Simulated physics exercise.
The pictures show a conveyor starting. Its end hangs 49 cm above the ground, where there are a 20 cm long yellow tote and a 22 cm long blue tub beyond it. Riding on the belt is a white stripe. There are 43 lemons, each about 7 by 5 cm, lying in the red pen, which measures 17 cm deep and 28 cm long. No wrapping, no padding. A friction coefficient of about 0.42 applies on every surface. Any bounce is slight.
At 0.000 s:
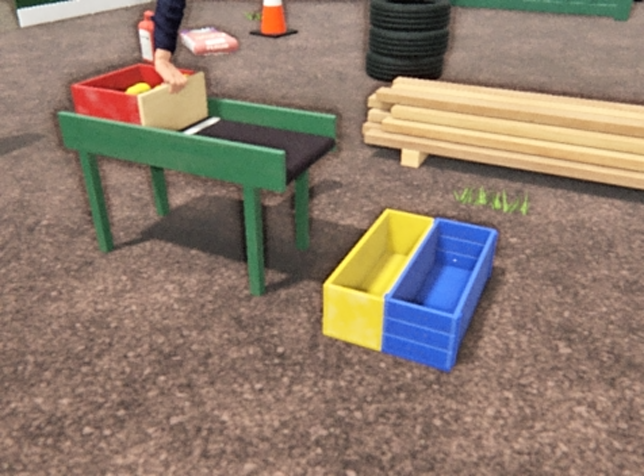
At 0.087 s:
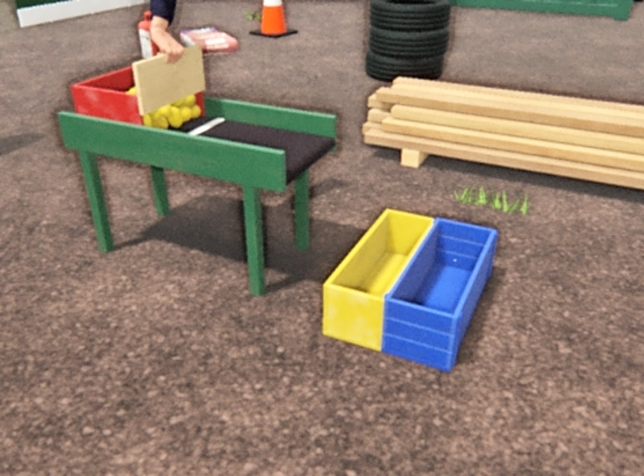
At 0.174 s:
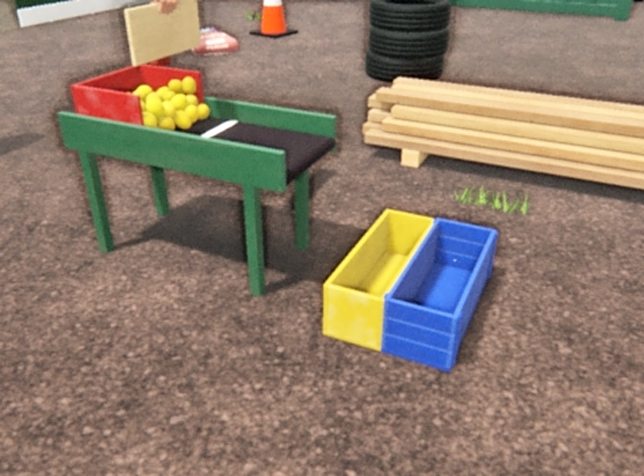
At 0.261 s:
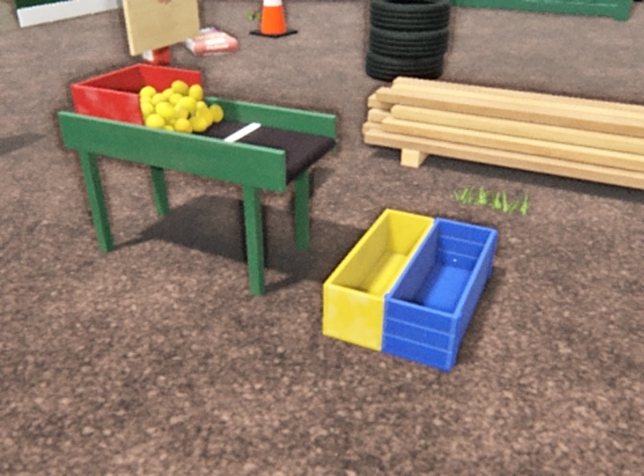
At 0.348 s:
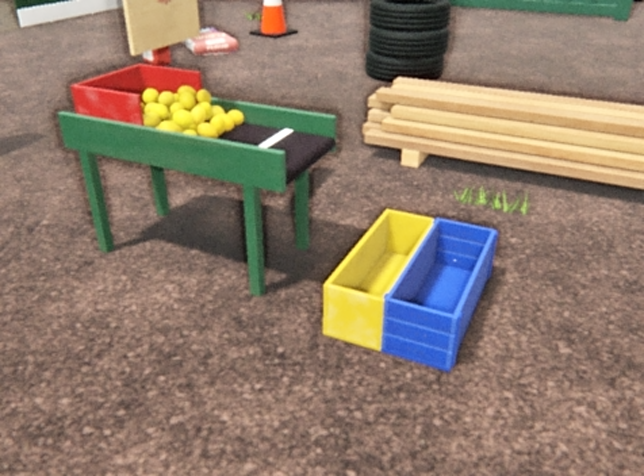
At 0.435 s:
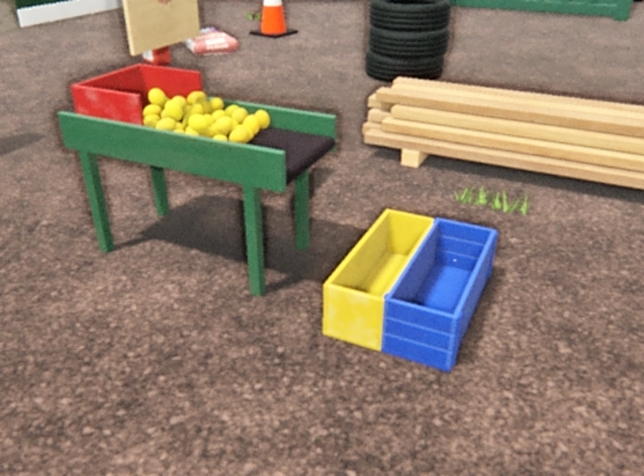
Yellow lemons spill from a red pen after a hand lifts its wooden end panel, and they spread rightward along a dark moving belt behind its white stripe, while the yellow tote and blue tub on the ground stay empty.
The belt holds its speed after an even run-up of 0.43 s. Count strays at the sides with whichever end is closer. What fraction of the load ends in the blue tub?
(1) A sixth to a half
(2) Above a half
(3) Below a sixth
(2) Above a half.
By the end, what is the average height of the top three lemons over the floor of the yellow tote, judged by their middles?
That is close to 6 centimetres.
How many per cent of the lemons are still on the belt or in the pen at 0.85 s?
Around 35 %.
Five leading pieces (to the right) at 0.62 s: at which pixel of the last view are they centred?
Around (313, 150).
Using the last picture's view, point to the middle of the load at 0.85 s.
Somewhere near (334, 155) in the last picture's pixels.
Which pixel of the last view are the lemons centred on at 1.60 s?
Centre: Approx. (438, 299).
After 0.62 s, 4 still in the red pen, 36 on the belt and 3 in the air.
After 0.85 s, 16 on the belt and 27 in the air.
After 1.18 s, 3 in the yellow tote, 29 in the blue tub, 1 on the belt and 10 in the air.
Final count (at 1.60 s), 7 in the yellow tote and 36 in the blue tub. Asked share, 36 of 43, 84 per cent.
